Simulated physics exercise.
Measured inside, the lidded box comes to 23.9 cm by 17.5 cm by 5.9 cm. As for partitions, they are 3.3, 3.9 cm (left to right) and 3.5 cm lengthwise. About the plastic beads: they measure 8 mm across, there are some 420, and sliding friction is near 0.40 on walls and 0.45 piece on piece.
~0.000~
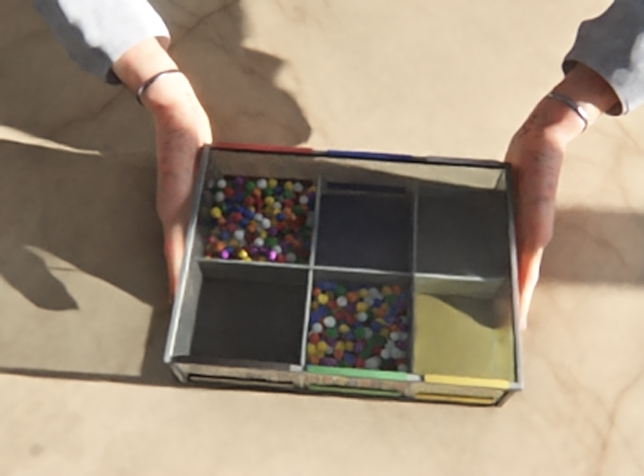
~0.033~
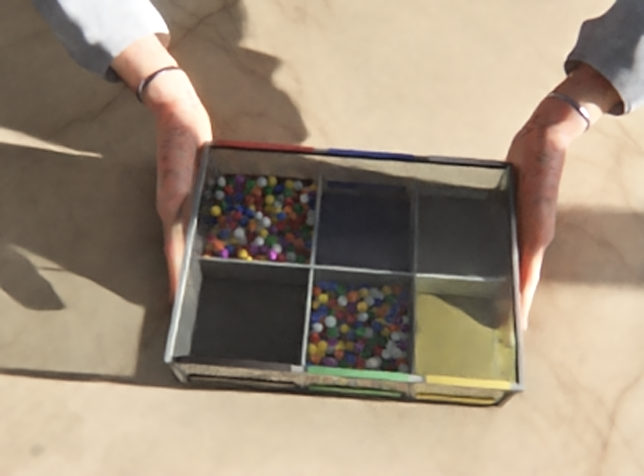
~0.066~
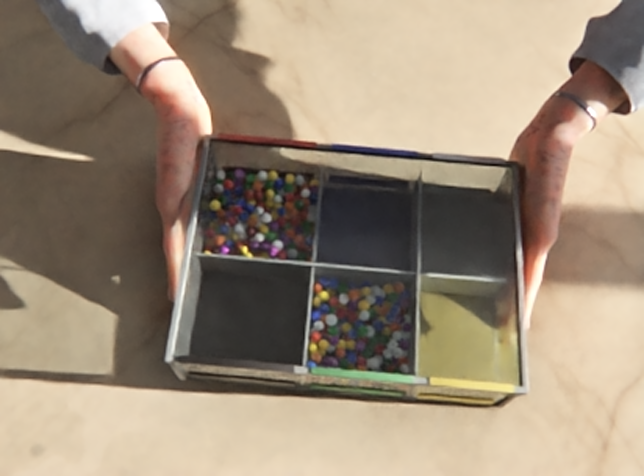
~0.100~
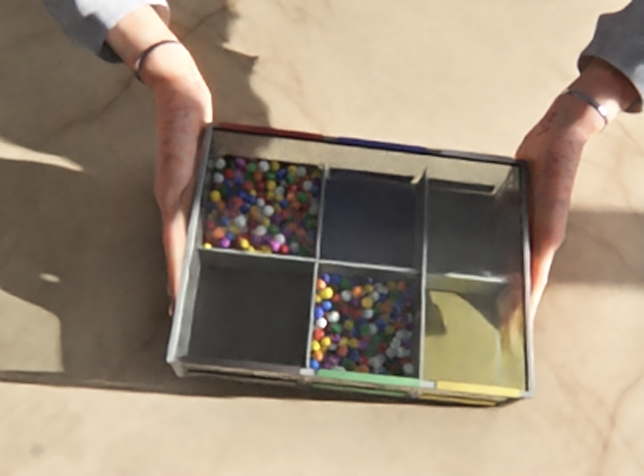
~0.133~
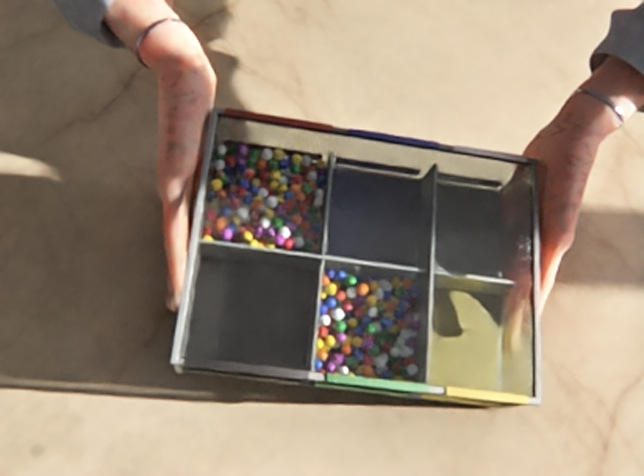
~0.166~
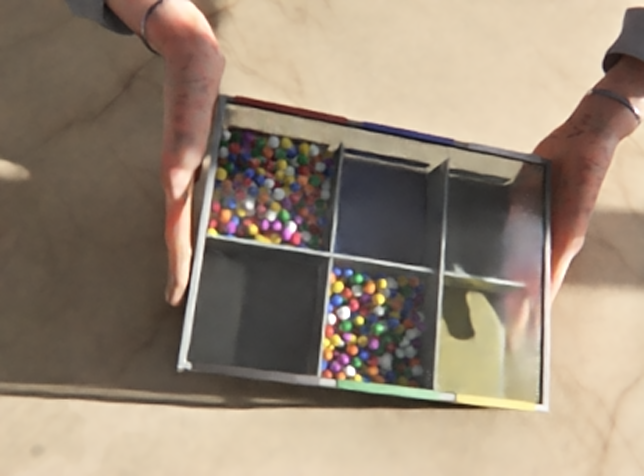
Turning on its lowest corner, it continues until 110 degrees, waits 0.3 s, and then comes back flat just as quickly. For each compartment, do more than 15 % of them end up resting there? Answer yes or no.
Red compartment: No, blue compartment: No, green compartment: Yes, yellow compartment: Yes, white compartment: No, black compartment: No.
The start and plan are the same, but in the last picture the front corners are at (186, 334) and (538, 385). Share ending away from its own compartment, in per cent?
About 95 %.
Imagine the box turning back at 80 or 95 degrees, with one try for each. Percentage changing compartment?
Around 60 and 70 in a hundred, respectively.
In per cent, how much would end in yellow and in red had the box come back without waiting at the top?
Result - yellow: 55 %; red: 0 %.
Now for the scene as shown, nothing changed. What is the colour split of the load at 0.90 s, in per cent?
Red 5 %, blue 5 %, green 50 %, yellow 40 %, white 0 %, black 0 %.
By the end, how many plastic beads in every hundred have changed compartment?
Result: Roughly 75 %.
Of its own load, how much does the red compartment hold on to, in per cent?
About 0 in a hundred.
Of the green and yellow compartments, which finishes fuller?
The yellow one.
Then, at 0.90 s, tilt 110 degrees; red 5 %, blue 5 %, green 50 %, yellow 40 %.
After 1.39 s, tilt 61 degrees; green 40 %, yellow 60 %.
After 1.95 s, tilt 0 degrees; green 35 %, yellow 65 %.
By 2.3 s all is still; red 0 %, blue 0 %, green 35 %, yellow 65 %, white 0 %, black 0 %.
